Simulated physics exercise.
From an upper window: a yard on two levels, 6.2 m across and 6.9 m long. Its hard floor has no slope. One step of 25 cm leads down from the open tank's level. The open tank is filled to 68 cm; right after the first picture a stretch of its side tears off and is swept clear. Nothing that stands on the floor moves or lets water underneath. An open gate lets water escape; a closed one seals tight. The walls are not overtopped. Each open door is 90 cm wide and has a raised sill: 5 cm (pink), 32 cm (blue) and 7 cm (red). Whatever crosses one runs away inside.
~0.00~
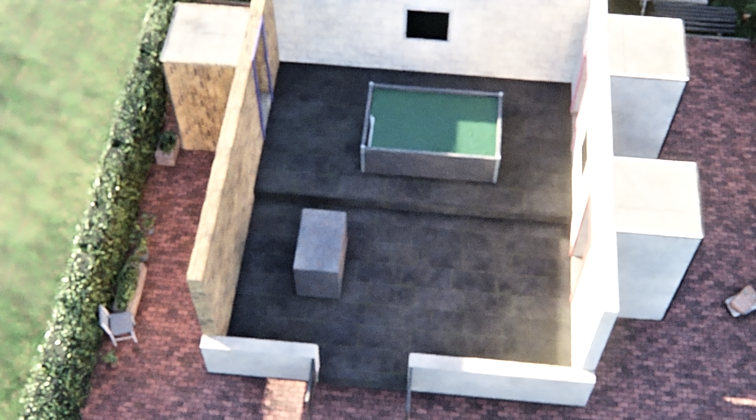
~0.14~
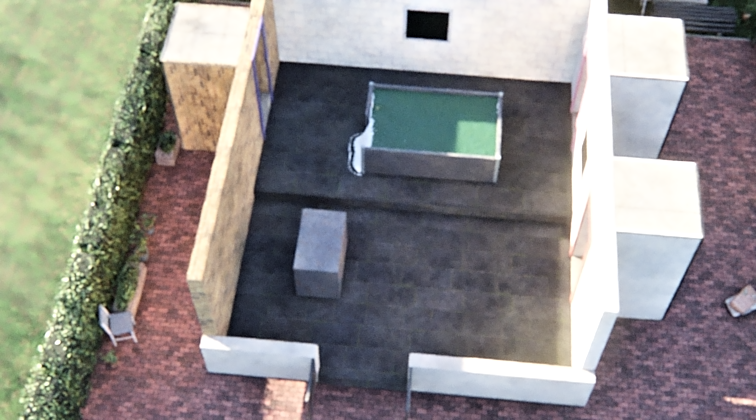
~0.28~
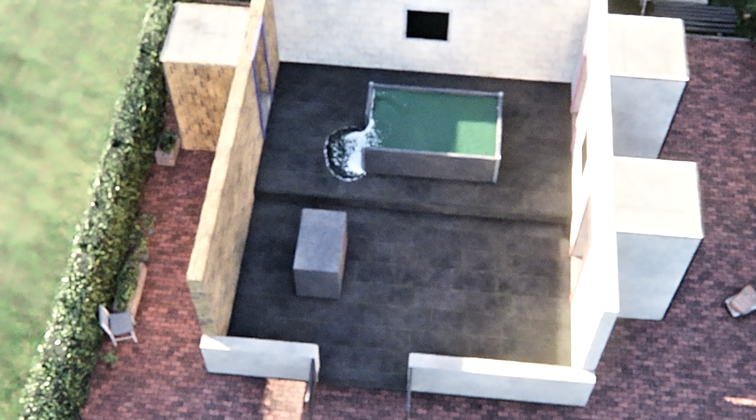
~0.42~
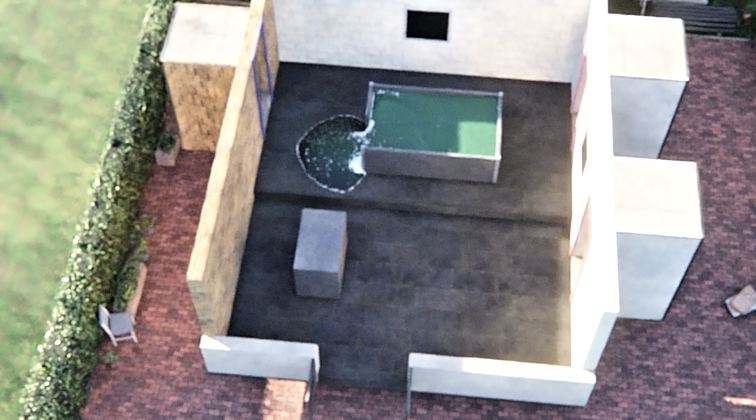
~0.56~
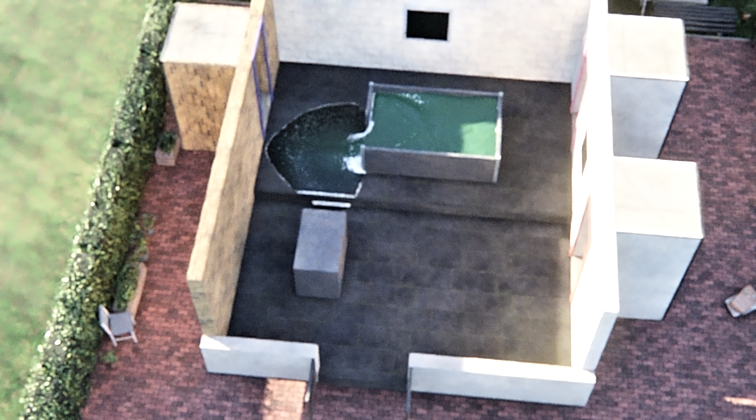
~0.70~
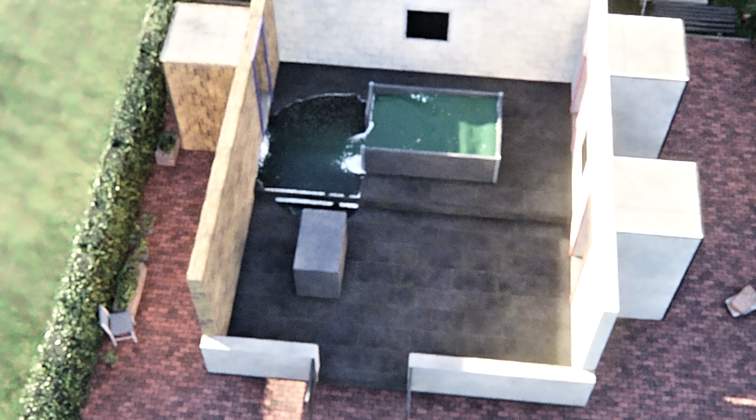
Water bursts from the left side of an open tank of green water in a walled yard, seen from above, and drops onto the dark floor. It fans out leftward in a widening, foam-edged pool, then reaches the left wall and runs over the step toward a grey block, splashing along the wall.
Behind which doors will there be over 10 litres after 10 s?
The water let in: At the pink door it exceeds the limit; at the blue door it keeps below the limit; at the red door it stays under the limit.
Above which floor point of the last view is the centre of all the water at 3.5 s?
At about (358, 166).
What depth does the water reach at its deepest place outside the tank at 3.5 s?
Up to some 28 cm.
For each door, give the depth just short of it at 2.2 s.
Depths in cm: Pink 0, blue 27, red 0.
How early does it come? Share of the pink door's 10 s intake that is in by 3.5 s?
Some 0 per cent by then.
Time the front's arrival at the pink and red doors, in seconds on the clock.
Pink 5.0 s, red 6.5 s.
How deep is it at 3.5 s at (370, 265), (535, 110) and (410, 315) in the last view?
In that order: 0, 0 and 0 cm.
After 1.4 s water covers 20 % of the floor and is deepest (36 cm) near (360, 156); pink door not reached, blue door 26 cm at the sill, 0 L in, red door not reached.
After 2.2 s water covers 25 % of the floor and is deepest (34 cm) near (280, 62); pink door not reached, blue door 27 cm at the sill, 0 L in, red door not reached.
After 3.5 s water covers 40 % of the floor and is deepest (28 cm) near (223, 354); pink door not reached, blue door 19 cm at the sill, 0 L in, red door not reached.
After 6.0 s water covers 75 % of the floor and is deepest (18 cm) near (225, 345); pink door 9 cm at the sill, 7 L in, blue door 14 cm at the sill, 0 L in, red door not reached.
After 10.0 s water covers 95 % of the floor and is deepest (12 cm) near (566, 240); pink door 8 cm at the sill, 42 L in, blue door 8 cm at the sill, 0 L in, red door 9 cm at the sill, 2 L in.
